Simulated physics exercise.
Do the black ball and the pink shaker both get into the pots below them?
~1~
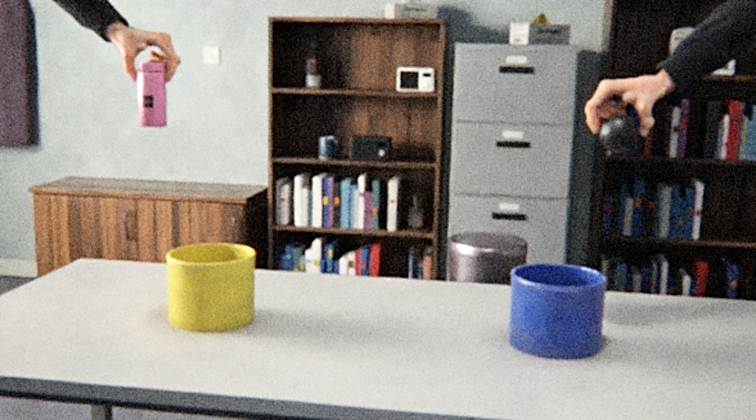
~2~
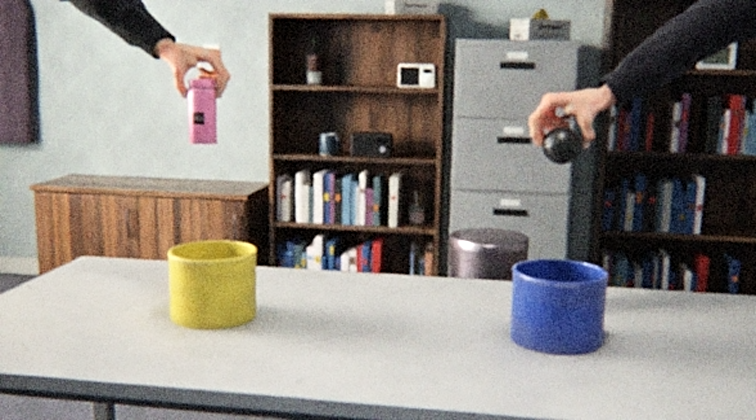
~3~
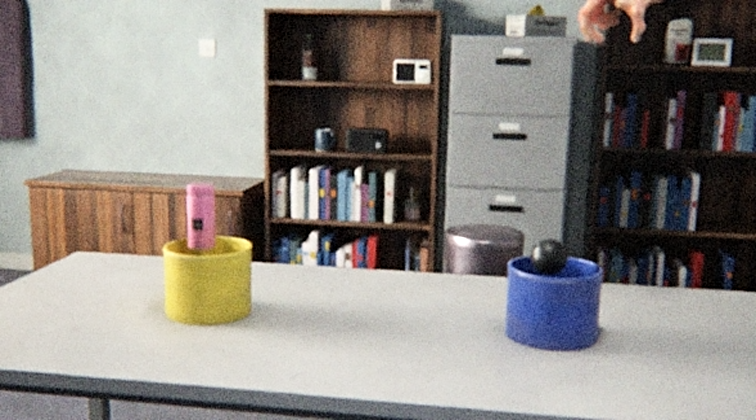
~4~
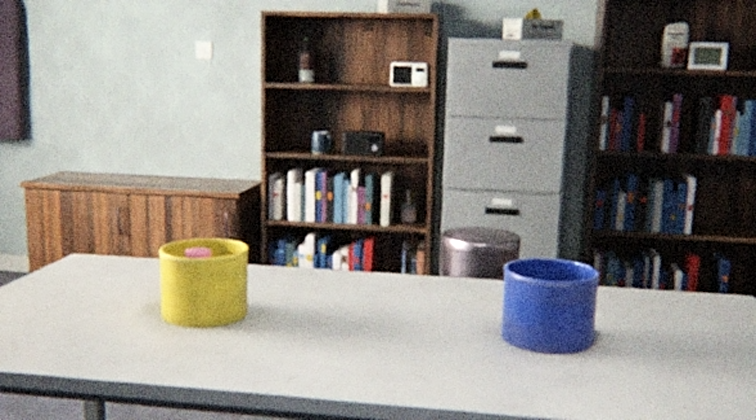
Yes, both get in. The black ball drops into the blue pot and the pink shaker drops into the yellow one.
A pink shaker and a black ball drop from two hands into yellow and blue pots.
